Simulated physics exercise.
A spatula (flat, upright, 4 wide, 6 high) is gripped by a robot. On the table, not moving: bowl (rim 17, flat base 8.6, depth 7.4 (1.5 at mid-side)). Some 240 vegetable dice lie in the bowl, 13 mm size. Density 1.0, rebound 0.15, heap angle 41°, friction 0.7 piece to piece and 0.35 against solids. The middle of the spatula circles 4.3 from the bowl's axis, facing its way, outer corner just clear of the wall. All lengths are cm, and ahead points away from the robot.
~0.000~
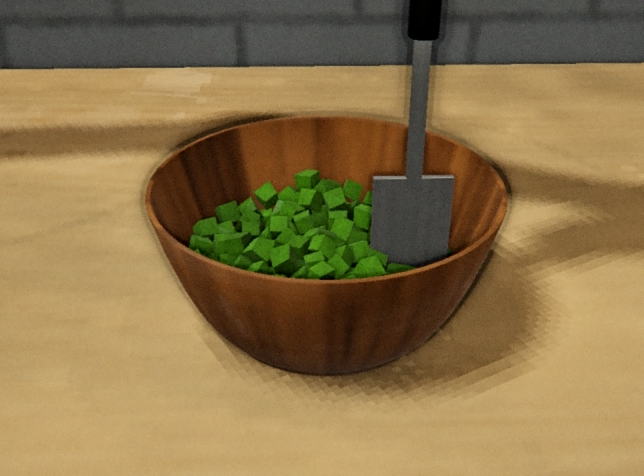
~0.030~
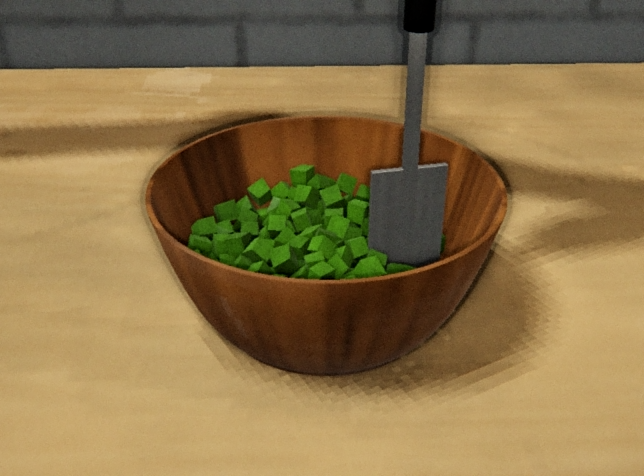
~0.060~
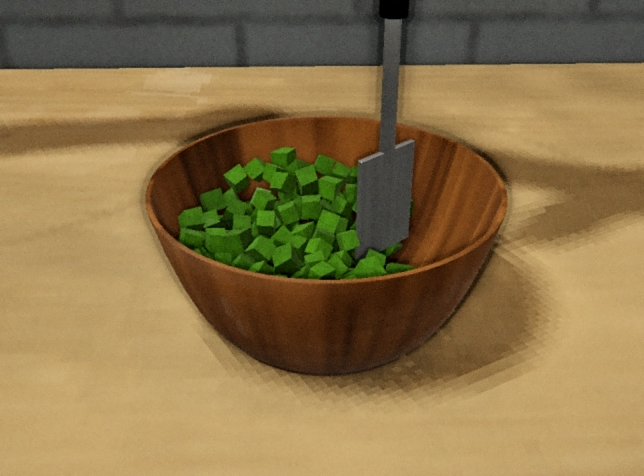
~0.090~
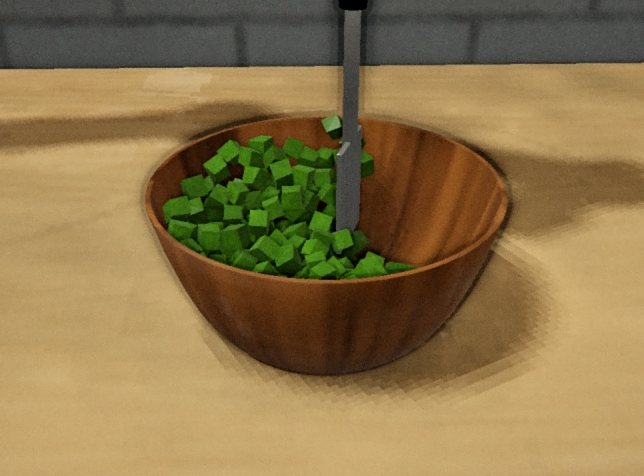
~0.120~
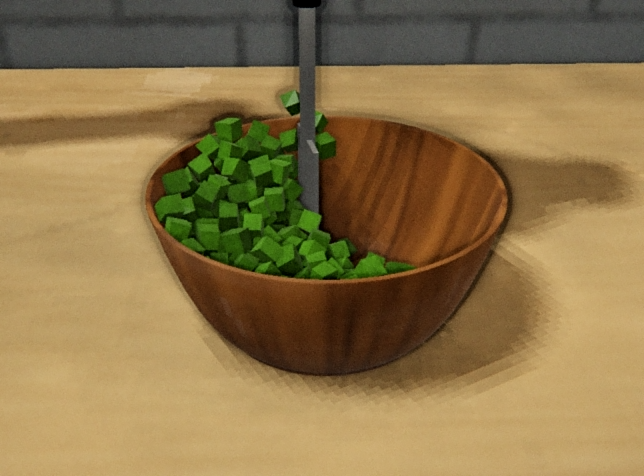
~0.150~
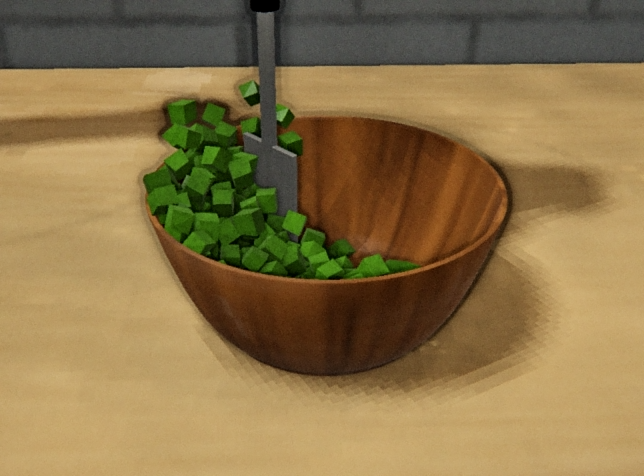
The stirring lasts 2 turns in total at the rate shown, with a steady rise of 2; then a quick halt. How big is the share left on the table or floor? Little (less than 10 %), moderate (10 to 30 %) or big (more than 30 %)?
Answer: Big; more than 30 % of the vegetable dice finish on the table or floor.
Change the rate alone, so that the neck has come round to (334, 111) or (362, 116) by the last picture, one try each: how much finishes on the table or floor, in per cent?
About 35 and 25 per cent.
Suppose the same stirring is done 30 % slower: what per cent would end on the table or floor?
It would be near 35 per cent.
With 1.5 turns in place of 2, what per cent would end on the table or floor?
In that case some 40 per cent.
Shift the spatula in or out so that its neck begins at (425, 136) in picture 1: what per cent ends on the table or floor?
About 40 per cent.
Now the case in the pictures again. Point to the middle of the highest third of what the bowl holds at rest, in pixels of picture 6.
Near (351, 265).
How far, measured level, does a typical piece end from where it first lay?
Some 12 cm.
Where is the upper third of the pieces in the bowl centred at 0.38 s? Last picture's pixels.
Near (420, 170).
After 0.38 s, 359° round, highest piece 11 above the table; 173 in the bowl, 46 on the table or floor, 25 in flight or on the tool.
After 0.60 s, 226° round, highest piece 9 above the table; 135 in the bowl, 94 on the table or floor, 15 in flight or on the tool.
After 0.91 s, 0° round, highest piece 7 above the table; 122 in the bowl, 122 on the table or floor.
After 1.61 s, 0° round, highest piece 4 above the table; 122 in the bowl, 122 on the table or floor.
In the end, 122 in the bowl, 122 on the table or floor. That is 50 % on the table or floor.
